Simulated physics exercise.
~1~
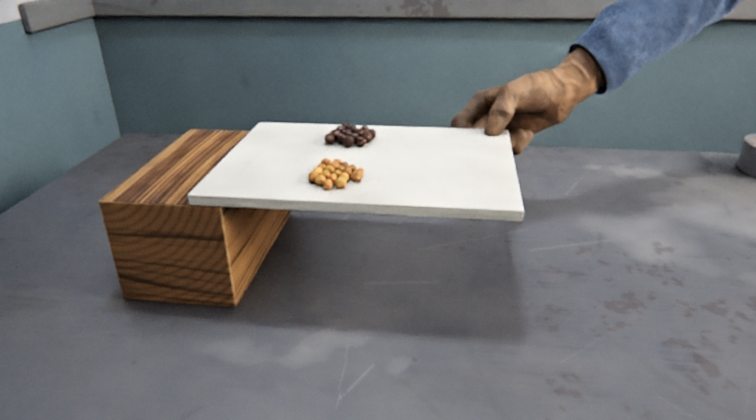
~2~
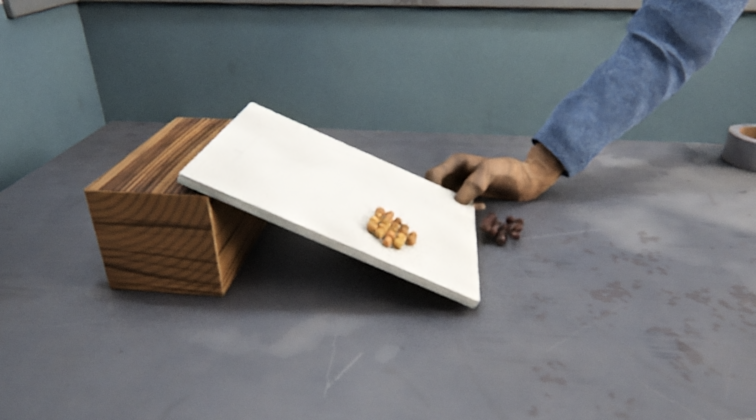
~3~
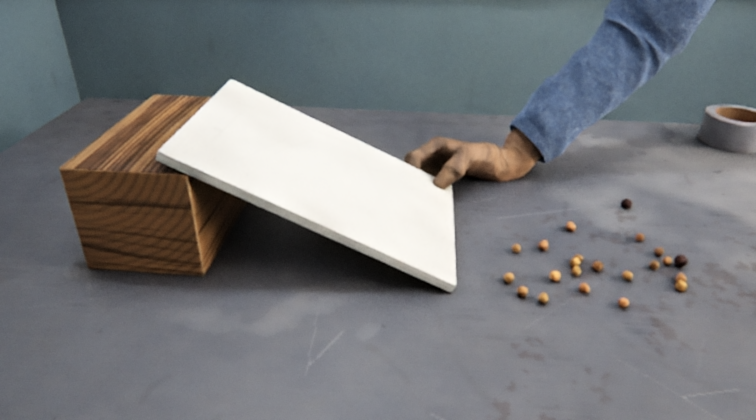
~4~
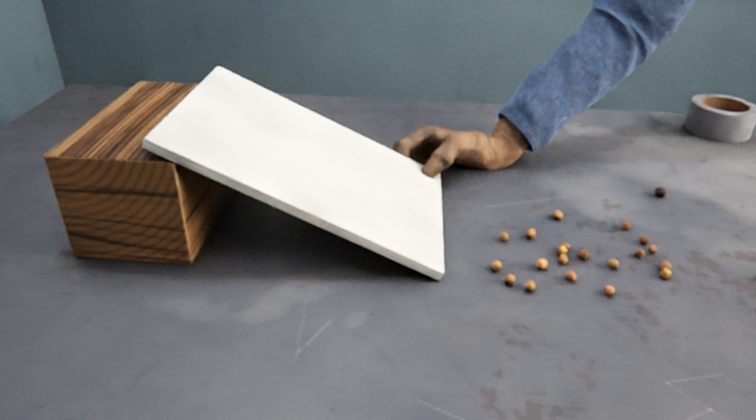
On a gray table, a hand lowers a white board and two small piles roll off.
